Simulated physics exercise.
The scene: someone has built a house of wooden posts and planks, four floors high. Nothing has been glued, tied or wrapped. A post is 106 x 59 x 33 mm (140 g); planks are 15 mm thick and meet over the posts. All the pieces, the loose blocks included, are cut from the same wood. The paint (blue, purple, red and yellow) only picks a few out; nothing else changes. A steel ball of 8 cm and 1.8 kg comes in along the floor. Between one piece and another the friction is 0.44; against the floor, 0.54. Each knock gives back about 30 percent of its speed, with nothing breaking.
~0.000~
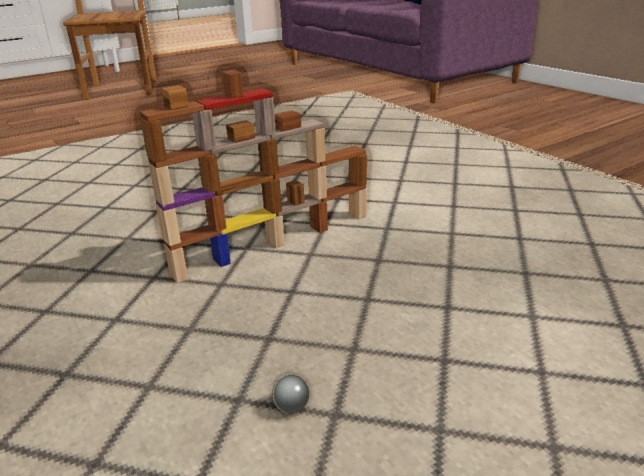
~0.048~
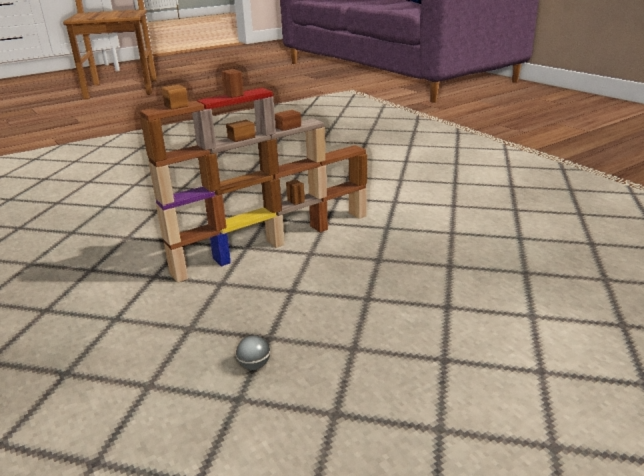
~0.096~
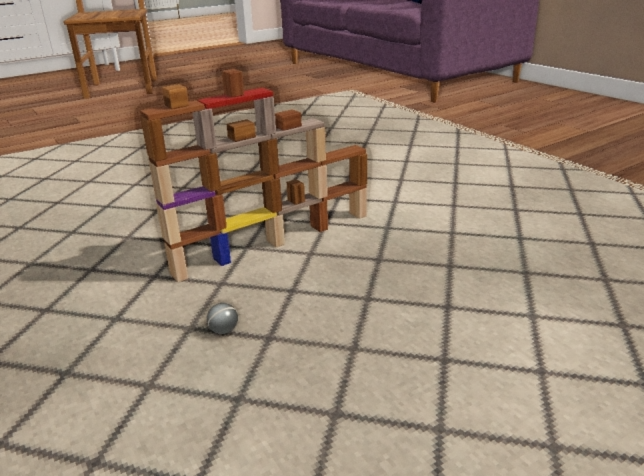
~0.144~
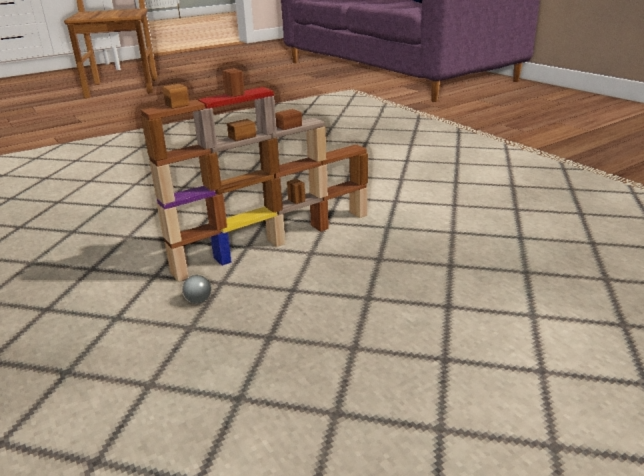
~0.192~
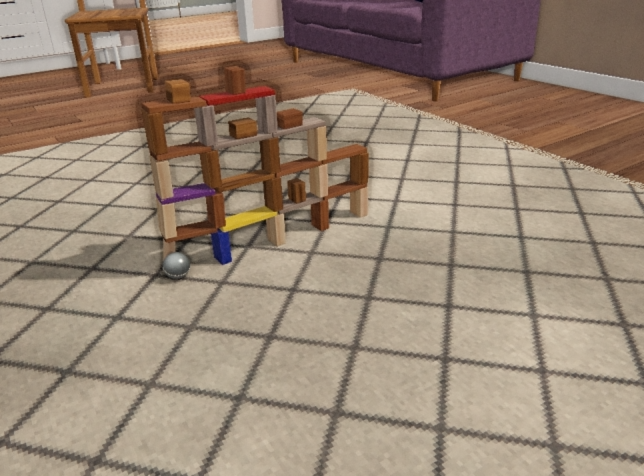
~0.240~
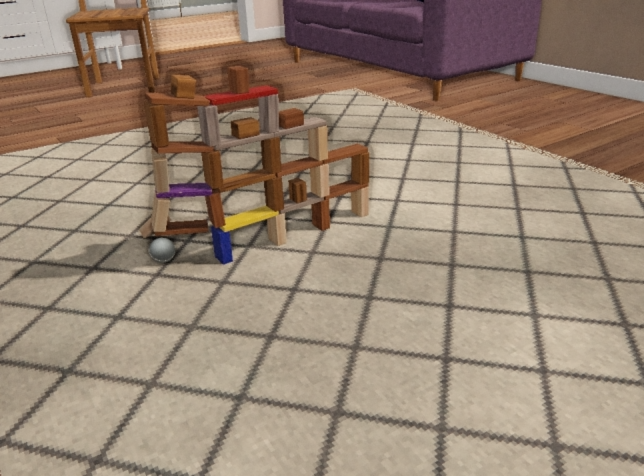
A steel ball rolled across the rug, away from the viewer and to the left, and knocked the near left post out from under a wooden block house, whose left side shifted and tilted slightly.
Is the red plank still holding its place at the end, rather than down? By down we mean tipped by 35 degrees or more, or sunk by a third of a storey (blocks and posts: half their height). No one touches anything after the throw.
No.
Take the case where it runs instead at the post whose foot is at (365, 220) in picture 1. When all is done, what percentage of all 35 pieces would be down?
That way, 10 per cent.
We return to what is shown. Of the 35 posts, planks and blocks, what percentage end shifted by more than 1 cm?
Moved: 40 per cent.
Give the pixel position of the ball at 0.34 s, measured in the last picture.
It should be about (135, 222) in pixels.
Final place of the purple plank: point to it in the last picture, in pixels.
Around (199, 241).
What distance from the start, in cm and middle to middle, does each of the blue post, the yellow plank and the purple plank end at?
Here blue ends up 0 centimetres away, yellow 0 centimetres and purple 26 centimetres.
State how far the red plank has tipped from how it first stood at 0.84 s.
I'd put it at roughly 0 degrees away from its starting angle.
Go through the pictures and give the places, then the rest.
In the first frame (pixels give the middle of a visible side), ball (291, 394) 56 cm from contact, 3.3 m/s; red plank (240, 101); yellow plank (245, 218); purple plank (185, 196); none has stirred.
The second frame shows ball (253, 352) 40 cm from contact, 3.3 m/s; red plank (241, 101).
The third frame shows ball (222, 318) 24 cm from contact, 3.3 m/s; red plank (241, 100).
The fourth frame shows ball (197, 289) 9 cm from contact, 3.3 m/s; red plank (241, 100).
The fifth frame shows ball (177, 266) after contact, 2.5 m/s; red plank (243, 98) 4 mm from its place; purple plank (185, 191) 5° from how it stood; steepest lean 9°, the post at (169, 252); movement in 14 of them.
The sixth frame shows ball (162, 250) after contact, 2.5 m/s; red plank (246, 97) 9 mm from its place; purple plank (183, 188) 8° from how it stood; yellow plank (247, 216); steepest lean 51°, the post at (147, 229); 1 of the 35 pieces down, 17 disturbed in all.
After 0.34 s, ball still moving; 4 of the 35 pieces down; red plank 18 mm from its place; purple plank 23° from how it stood, 28 mm lower.
After 0.50 s, ball still moving; 9 of the 35 pieces down; red plank 6 mm from its place; purple plank on its side.
After 0.84 s, ball still moving; 9 of the 35 pieces down; red plank 32 mm from its place; purple plank upside down.
After 1.38 s, ball still moving; 13 of the 35 pieces down; red plank on its side; purple plank upside down.
In the end (2.2 s), ball rolling away; 13 of the 35 pieces down; red plank 47 cm lower; purple plank upside down; yellow plank unmoved. From the last view, middles, red plank near (113, 328), purple plank near (199, 241).
